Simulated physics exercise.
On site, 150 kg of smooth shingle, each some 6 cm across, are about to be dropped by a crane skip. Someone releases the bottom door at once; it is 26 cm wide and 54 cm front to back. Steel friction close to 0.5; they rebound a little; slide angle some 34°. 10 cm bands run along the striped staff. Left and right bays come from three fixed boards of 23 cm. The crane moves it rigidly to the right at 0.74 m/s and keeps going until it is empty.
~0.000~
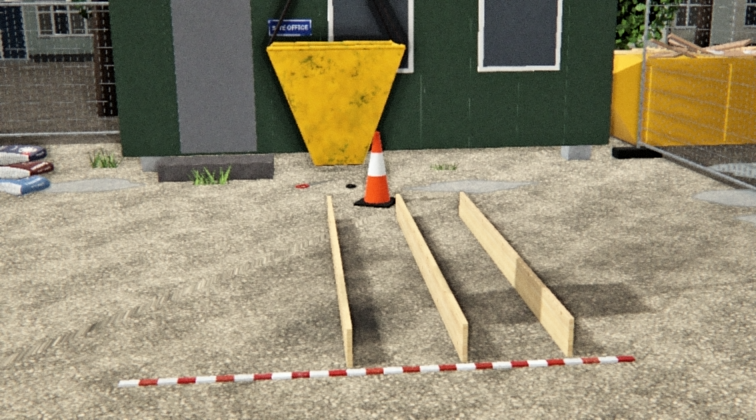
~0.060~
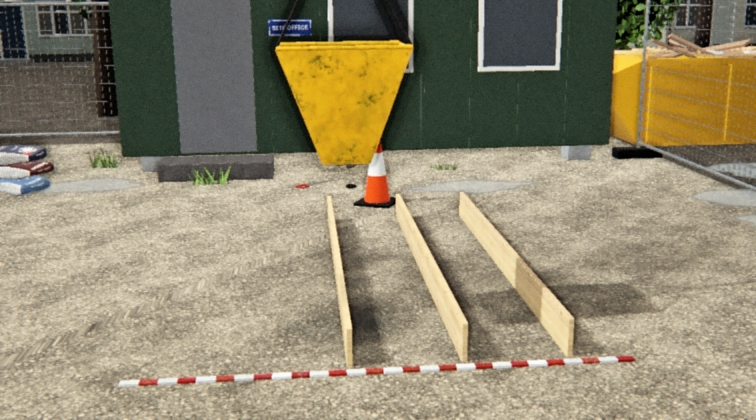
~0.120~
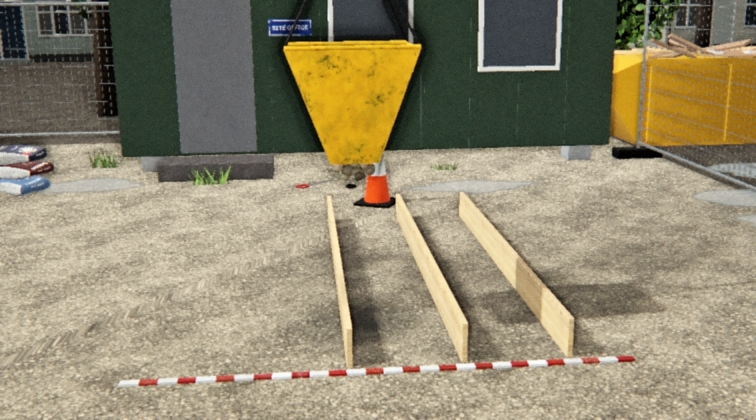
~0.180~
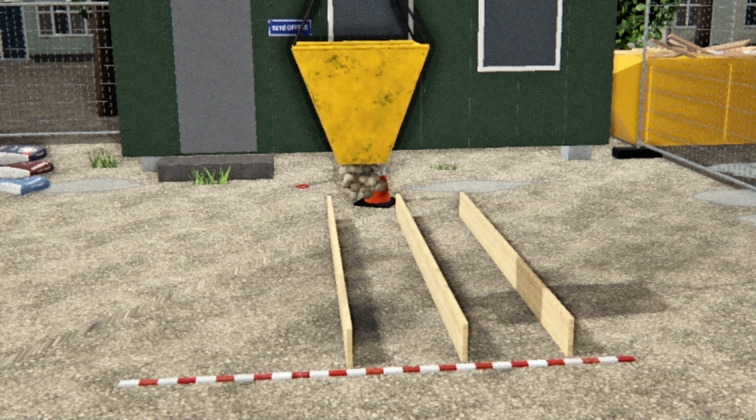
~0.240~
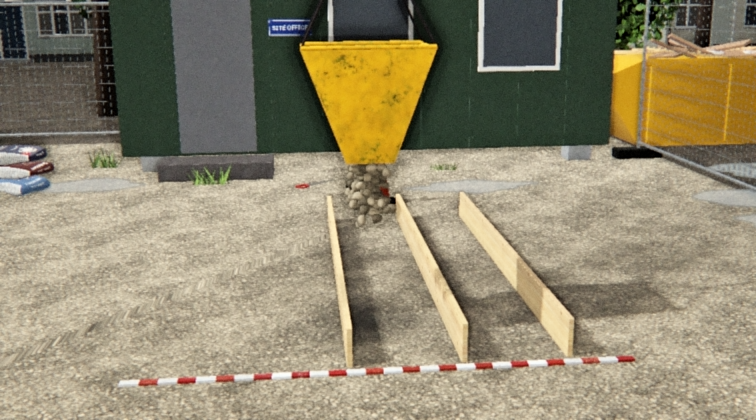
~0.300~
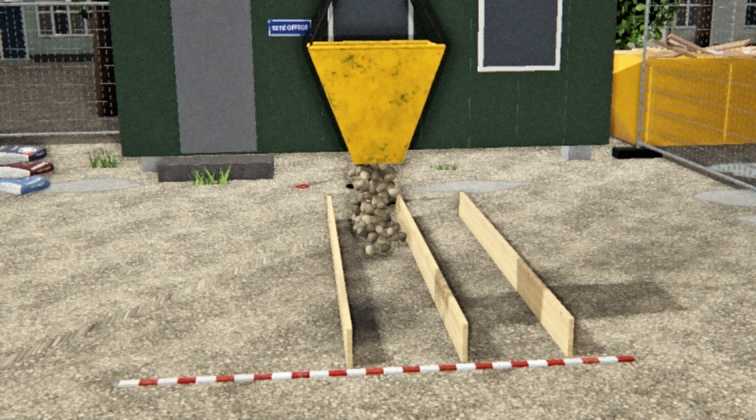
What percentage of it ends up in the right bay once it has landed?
About 37 per cent.
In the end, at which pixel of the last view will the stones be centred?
Middle of load approx at pixel (429, 316).
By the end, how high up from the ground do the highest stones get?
Roughly 22 centimetres.
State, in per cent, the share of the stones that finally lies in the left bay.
65 in a hundred, roughly.
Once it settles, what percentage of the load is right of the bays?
Load share: Around 0 %.
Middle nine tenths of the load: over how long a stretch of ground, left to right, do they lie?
110 cm.
After 0.7 s, 23 % in the crane skip, 77 % falling or lying in the left bay; the stones farthest right are at (451, 168).
After 1.1 s, 0 % in the crane skip, 63 % falling or lying in the left bay, 37 % falling or lying in the right bay; the stones farthest right are at (524, 314).
After 1.7 s, 0 % in the crane skip, 63 % falling or lying in the left bay, 37 % falling or lying in the right bay; the stones farthest right are at (524, 300).
After 2.6 s, 0 % in the crane skip, 63 % falling or lying in the left bay, 37 % falling or lying in the right bay; the stones farthest right are at (524, 300).
After 4.5 s, 0 % in the crane skip, 63 % in the left bay, 37 % in the right bay; the stones farthest right are at (524, 300).
